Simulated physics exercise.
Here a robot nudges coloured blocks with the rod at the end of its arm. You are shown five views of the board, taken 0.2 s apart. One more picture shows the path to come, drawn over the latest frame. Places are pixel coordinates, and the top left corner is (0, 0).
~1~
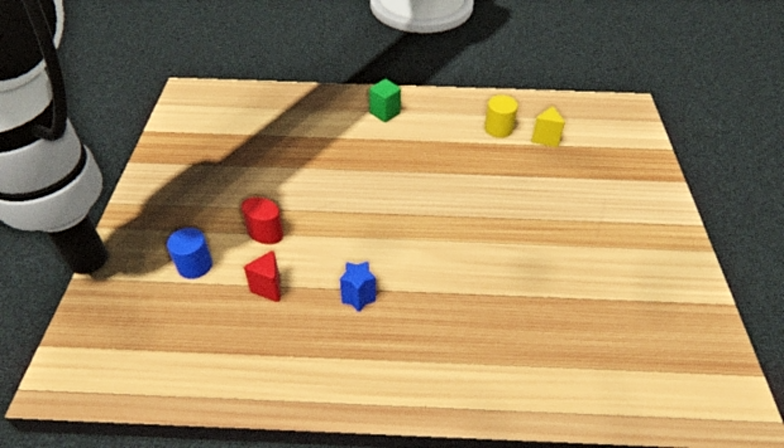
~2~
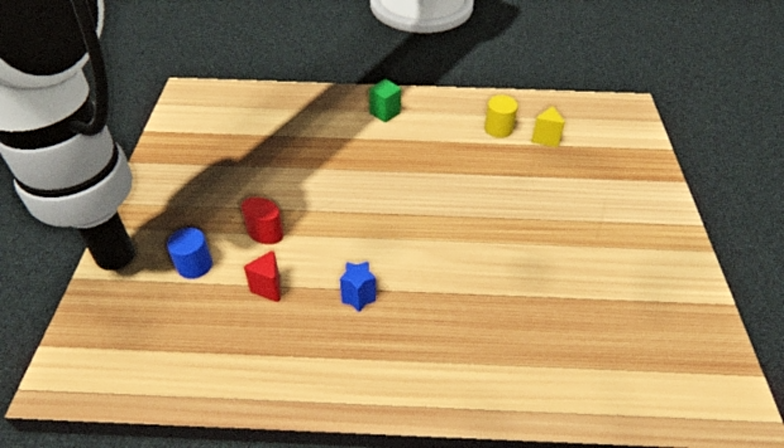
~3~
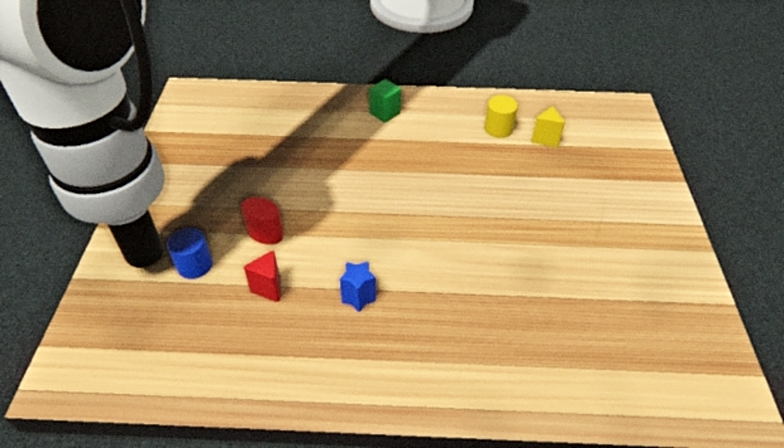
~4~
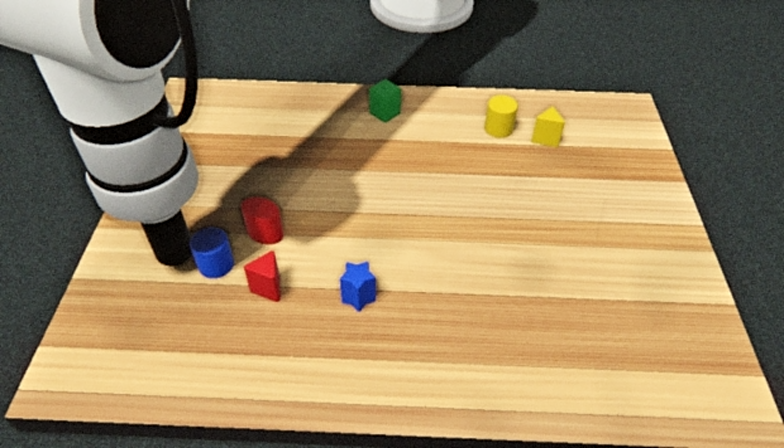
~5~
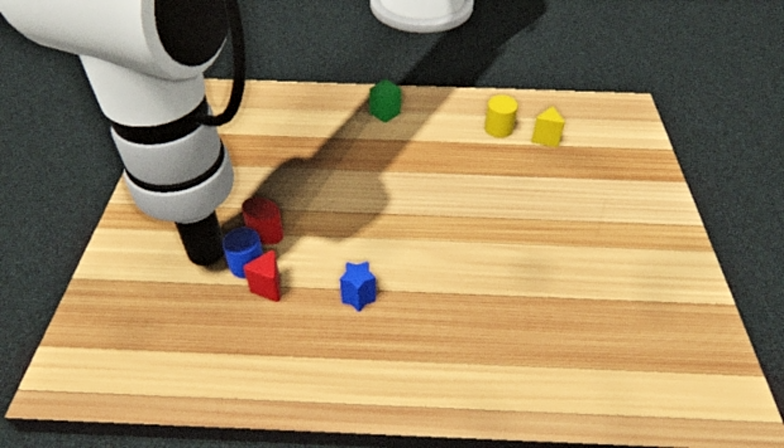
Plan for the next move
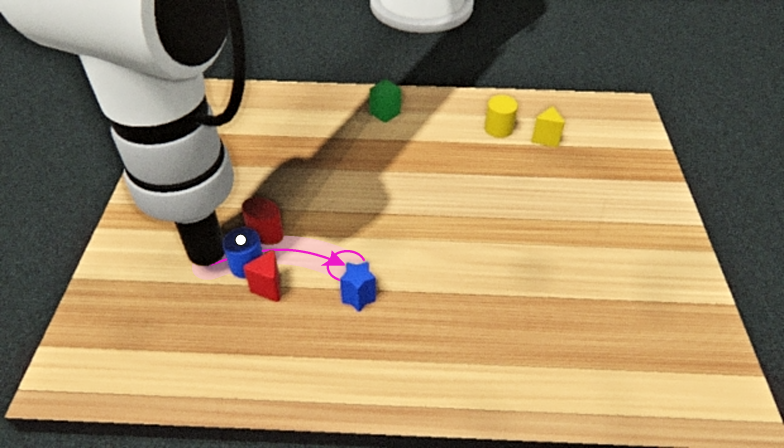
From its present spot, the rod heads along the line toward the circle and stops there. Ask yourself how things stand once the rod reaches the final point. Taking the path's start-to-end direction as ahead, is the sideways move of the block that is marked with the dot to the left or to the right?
The shift is rightward.
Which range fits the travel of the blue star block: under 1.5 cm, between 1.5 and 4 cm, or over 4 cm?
Overall it shifts between 1.5 and 4 cm.
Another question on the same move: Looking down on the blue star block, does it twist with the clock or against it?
Verdict: Counterclockwise.
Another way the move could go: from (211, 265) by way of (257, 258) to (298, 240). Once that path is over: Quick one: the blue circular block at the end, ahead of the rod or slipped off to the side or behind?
The rod will have lost it.
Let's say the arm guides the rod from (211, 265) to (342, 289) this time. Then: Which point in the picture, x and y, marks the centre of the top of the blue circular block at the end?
About (343, 234).
The line goes from (211, 265) through (258, 252) and (304, 252) to (346, 266); the dot is on the blue circular block.
What follows on the original path. One third of the way, rod (255, 240); blue circular block (284, 239); red oval (268, 203), turned 20° anticlockwise; red triangular block (268, 264), turned 25° clockwise.
Two thirds of the way, rod (304, 240); blue circular block (321, 251); red oval (275, 200), turned 45° anticlockwise; red triangular block (268, 265), turned 30° clockwise.
At the end, rod (346, 254); blue circular block (344, 271); red oval (275, 200), turned 45° anticlockwise; red triangular block (268, 265), turned 30° clockwise; blue star block (371, 290), turned 30° anticlockwise.
